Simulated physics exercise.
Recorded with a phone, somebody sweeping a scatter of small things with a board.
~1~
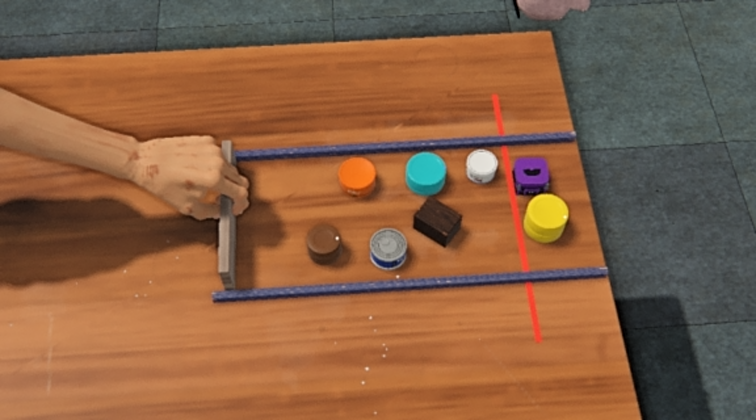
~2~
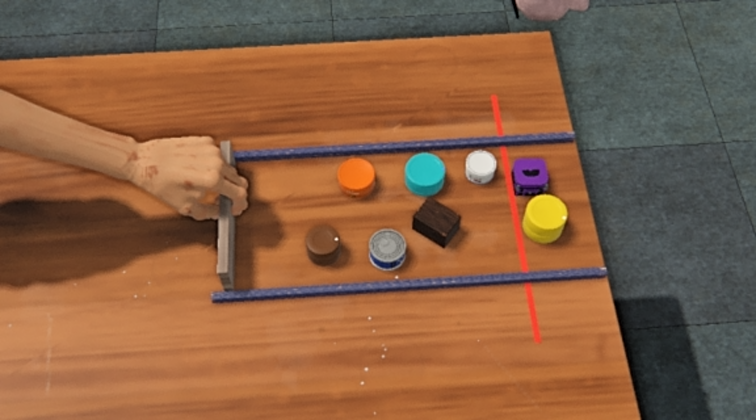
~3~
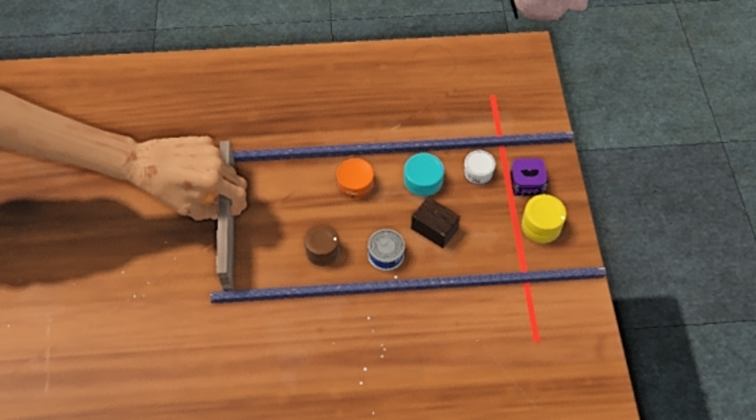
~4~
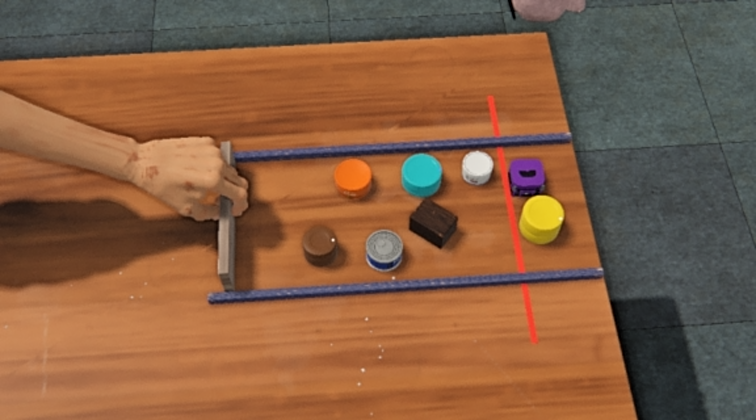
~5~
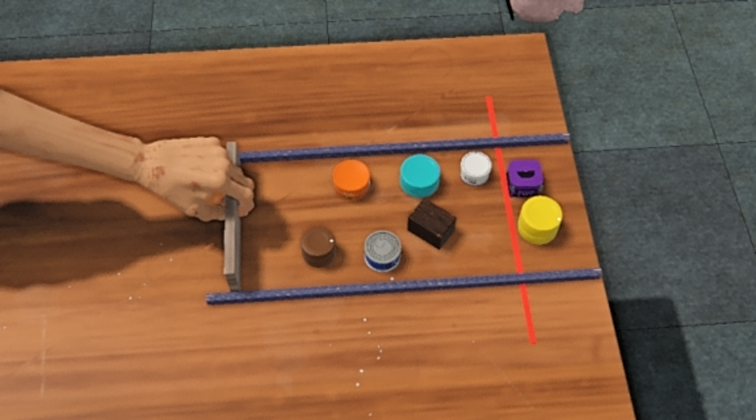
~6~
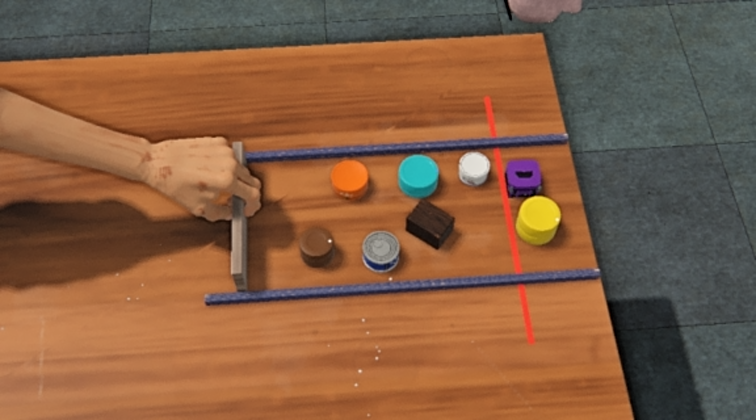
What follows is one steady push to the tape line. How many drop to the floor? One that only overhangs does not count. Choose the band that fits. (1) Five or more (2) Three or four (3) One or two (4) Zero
The answer is 3.
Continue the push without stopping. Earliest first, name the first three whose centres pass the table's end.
It goes the purple case, followed by the turquoise lid, and then the yellow lid.
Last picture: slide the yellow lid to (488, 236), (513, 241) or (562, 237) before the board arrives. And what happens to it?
Taking the spots in turn, it stays put, then stays put, then stays put.
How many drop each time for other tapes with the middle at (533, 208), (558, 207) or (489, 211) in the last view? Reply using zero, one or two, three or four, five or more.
So in that order I'd say one or two; three to four; none at all.
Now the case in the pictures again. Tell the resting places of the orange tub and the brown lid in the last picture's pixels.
Result: One about (520, 172), other about (529, 224).
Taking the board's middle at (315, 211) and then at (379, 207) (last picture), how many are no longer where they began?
In order, the tallies are 1 and 4.
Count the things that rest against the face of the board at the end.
4.
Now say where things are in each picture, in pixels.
Yellow lid (546, 219); purple case (530, 177); white tin (481, 167); board (228, 214); tape (515, 208), in the first frame.
Purple case (529, 178); turquoise lid (425, 175), in the second frame.
White tin (479, 168); brown lid (322, 246), in the third frame.
Yellow lid (541, 220); board (228, 215), in the fourth frame.
Purple case (524, 179); orange tub (352, 180), in the fifth frame.
Yellow lid (538, 221); purple case (522, 180); white tin (474, 170); board (240, 216); tape (507, 210), in the sixth frame.
Soon after, none off yet; yellow lid at rest near (538, 221); purple case at rest near (522, 180); white tin at rest near (474, 170).
After that, none off yet; yellow lid at rest near (538, 221); purple case moving near (530, 180); white tin displaced about its own width near (502, 165).
In the end, the number that fall off is one or two; gone, purple case.
